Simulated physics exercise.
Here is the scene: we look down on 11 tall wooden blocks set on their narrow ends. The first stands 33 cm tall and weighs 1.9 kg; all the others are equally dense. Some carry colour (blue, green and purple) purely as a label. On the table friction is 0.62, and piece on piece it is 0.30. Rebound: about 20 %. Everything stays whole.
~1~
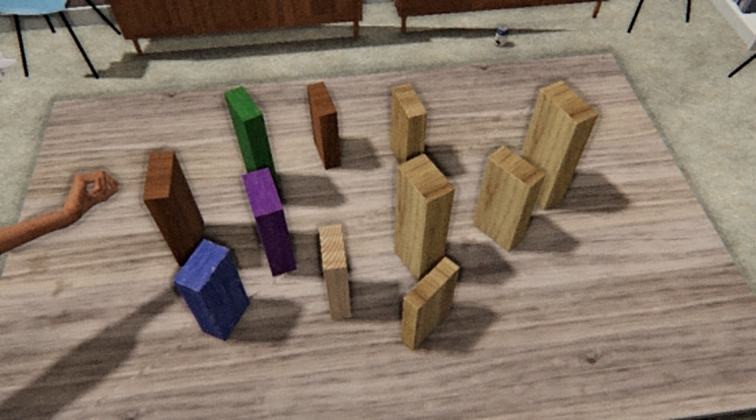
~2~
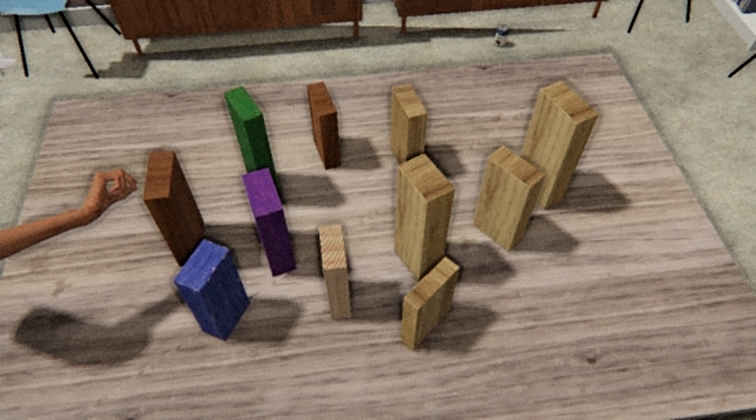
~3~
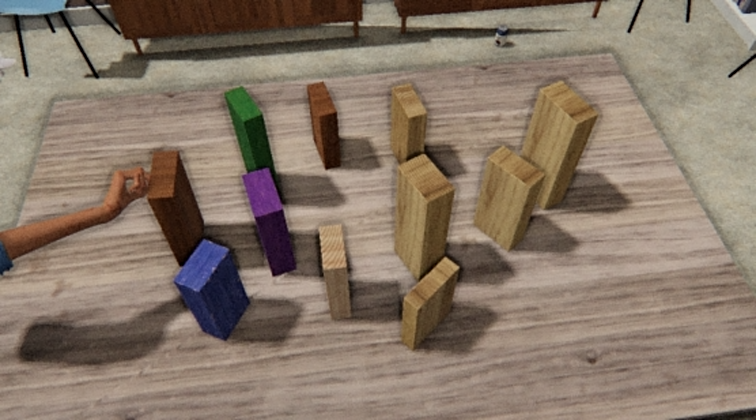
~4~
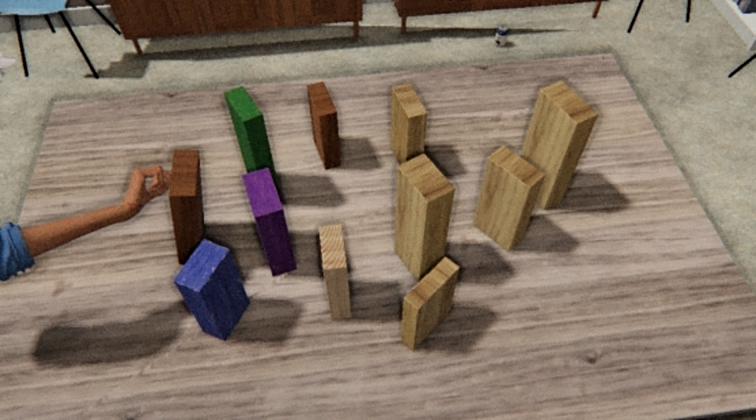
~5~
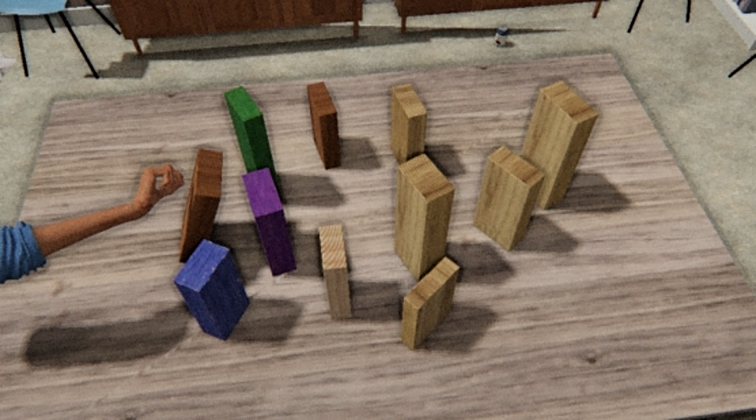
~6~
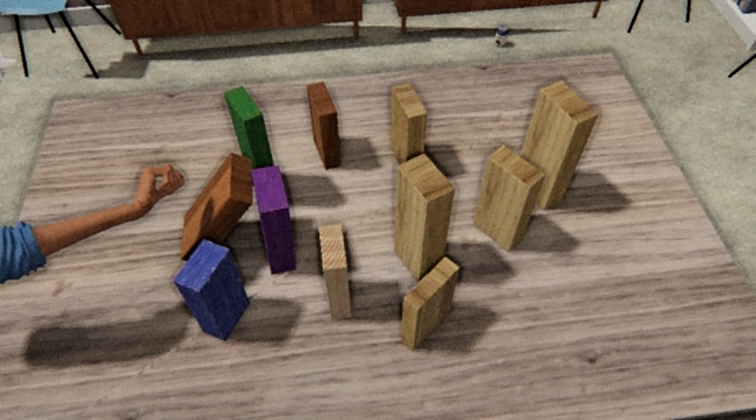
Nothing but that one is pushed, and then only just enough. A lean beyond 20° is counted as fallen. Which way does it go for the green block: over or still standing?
Still standing.
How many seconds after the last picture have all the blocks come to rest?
Time: About 0.5 s.
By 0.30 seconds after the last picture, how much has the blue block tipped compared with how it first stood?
It's at some 0 degrees.
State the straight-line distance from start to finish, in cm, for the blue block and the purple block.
Blue: 0 cm, purple: 20 cm.
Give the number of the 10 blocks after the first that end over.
1.
Then, 0.16 s later than the last frame, 1 of the 10 other blocks over; green block unmoved; purple block tilted 23°.
Then, 0.30 s later than the last frame, 1 of the 10 other blocks over; green block unmoved; purple block tilted 68°.
When it is over, 1 of the 10 other blocks over; green block unmoved; purple block lying flat; blue block unmoved. Nine left standing. In pixels of the last frame, middles, green block near (255, 150), purple block near (341, 237).
